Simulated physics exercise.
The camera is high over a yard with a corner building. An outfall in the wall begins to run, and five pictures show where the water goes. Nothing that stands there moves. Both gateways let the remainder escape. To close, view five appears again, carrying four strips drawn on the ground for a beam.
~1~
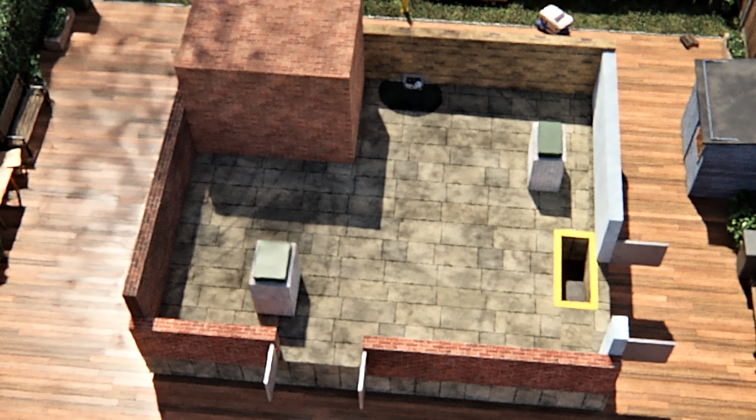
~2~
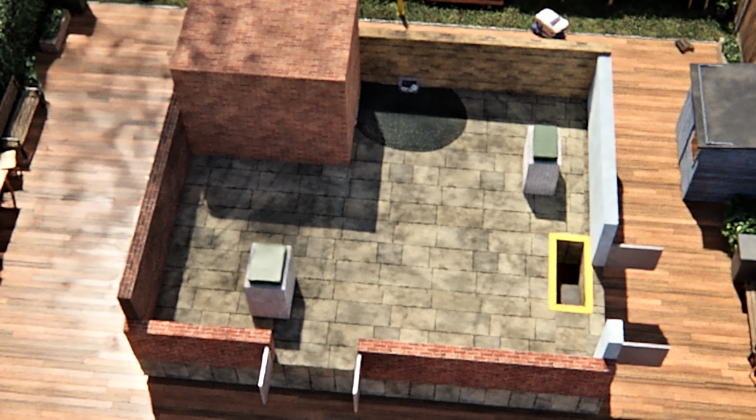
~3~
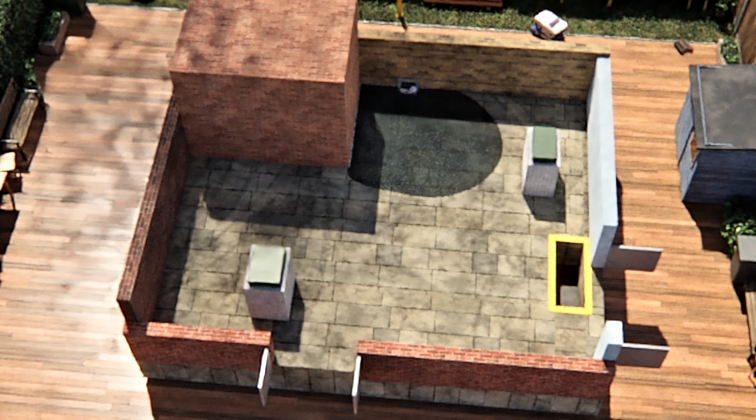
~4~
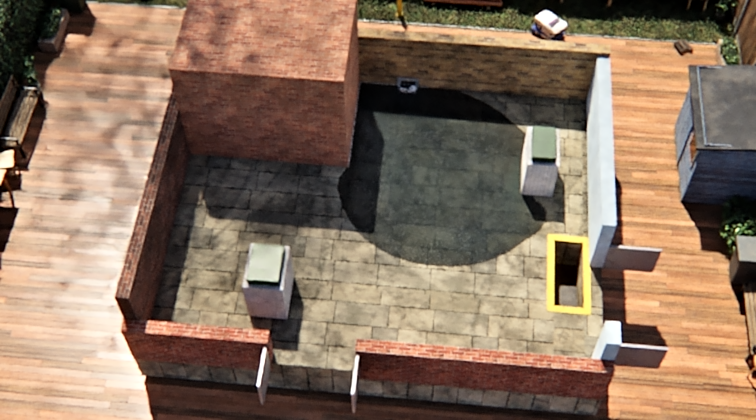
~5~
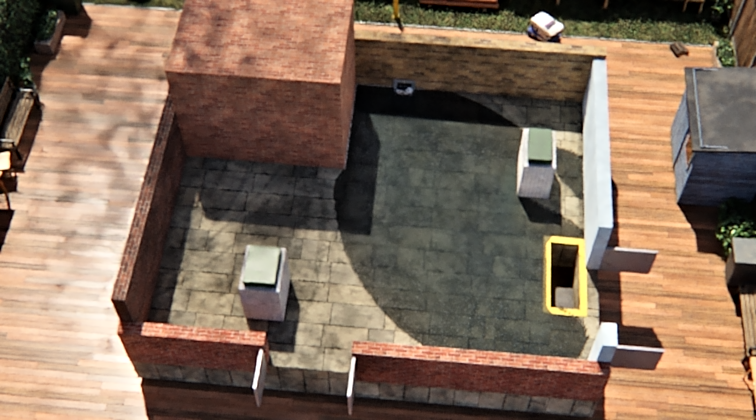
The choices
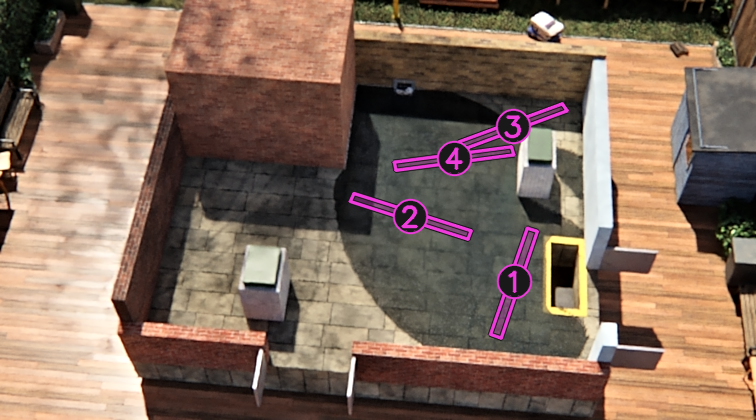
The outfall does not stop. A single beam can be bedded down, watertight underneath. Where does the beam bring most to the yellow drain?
I would pick spot 2.
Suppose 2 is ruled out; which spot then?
4.
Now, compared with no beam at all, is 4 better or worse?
It is better.
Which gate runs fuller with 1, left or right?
More leaves on the right.
In magenta, 1 from (495, 336) to (532, 229); 2 from (352, 197) to (469, 235); 3 from (461, 145) to (564, 107); 4 from (395, 166) to (512, 150).
For spot 1, about 28 % of the stream goes into the yellow drain, about 72 % out by the gates.
For spot 2, about 80 % of the stream goes into the yellow drain, about 20 % out by the gates.
For spot 3, about 36 % of the stream goes into the yellow drain, about 63 % out by the gates.
For spot 4, about 54 % of the stream goes into the yellow drain, about 46 % out by the gates.
